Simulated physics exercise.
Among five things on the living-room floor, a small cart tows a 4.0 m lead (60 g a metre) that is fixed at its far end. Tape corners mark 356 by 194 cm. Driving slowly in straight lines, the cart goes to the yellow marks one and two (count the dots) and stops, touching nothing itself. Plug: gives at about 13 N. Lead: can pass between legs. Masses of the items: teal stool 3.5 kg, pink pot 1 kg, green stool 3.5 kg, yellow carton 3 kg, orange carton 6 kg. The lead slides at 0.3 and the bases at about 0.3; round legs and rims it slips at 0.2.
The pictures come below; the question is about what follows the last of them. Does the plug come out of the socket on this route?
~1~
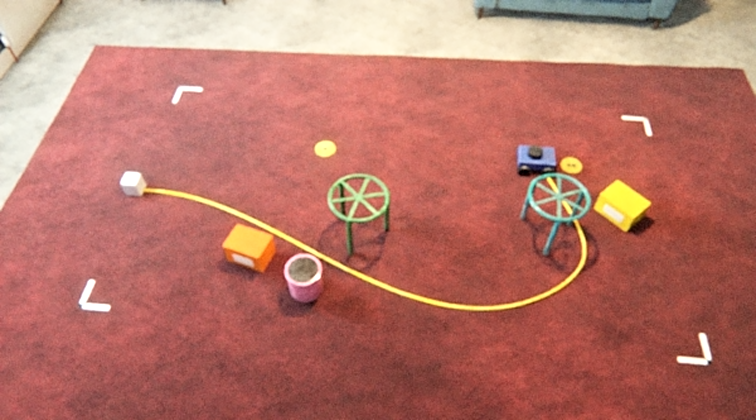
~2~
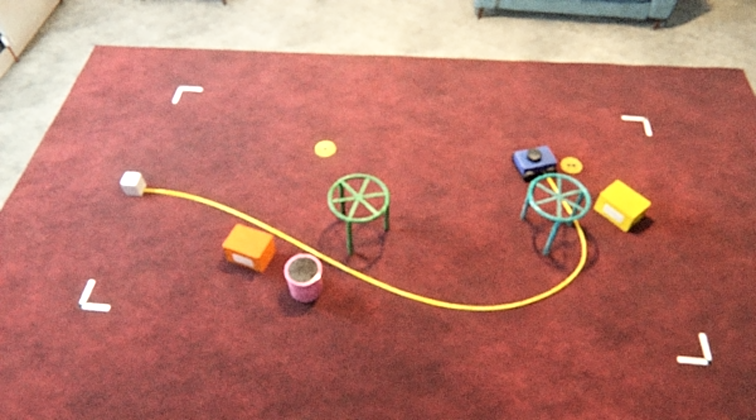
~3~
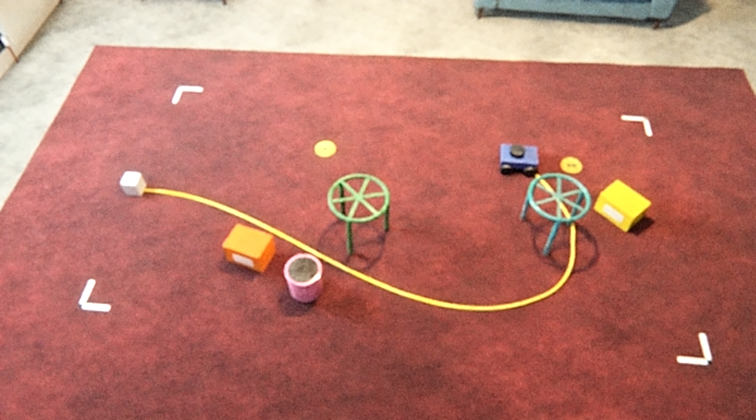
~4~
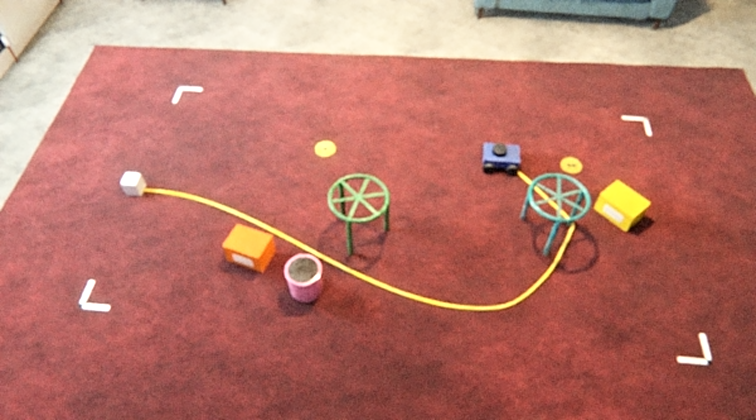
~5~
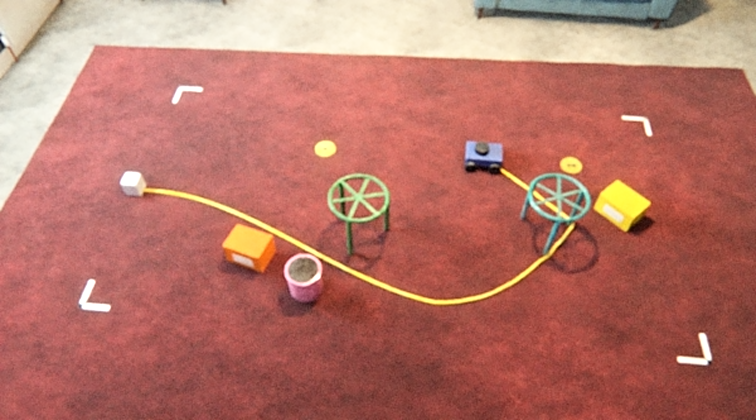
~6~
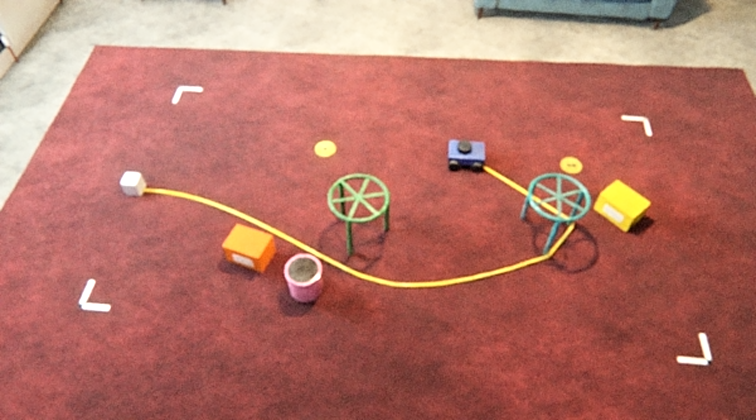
I expect the plug to stick.
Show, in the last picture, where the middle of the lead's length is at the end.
Halfway point, last view: Approx. (425, 247).
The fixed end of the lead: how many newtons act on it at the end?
It comes out close to 0 N.
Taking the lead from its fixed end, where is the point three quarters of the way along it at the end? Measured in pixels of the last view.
That spot lies roughly at pixel (461, 190) in the last view.
Next, cart at (373, 152), 3 N at the fixed end; teal stool 27 cm off its start.
Then, cart at (380, 151), lead slack at the fixed end; teal stool 43 cm off its start.
After that, cart at (481, 158), lead slack at the fixed end; teal stool 43 cm off its start at (486, 183).
Later, cart at (571, 164), lead slack at the fixed end; teal stool 43 cm off its start.
At the end, cart at (571, 164), lead slack at the fixed end; teal stool 43 cm off its start at (486, 183).
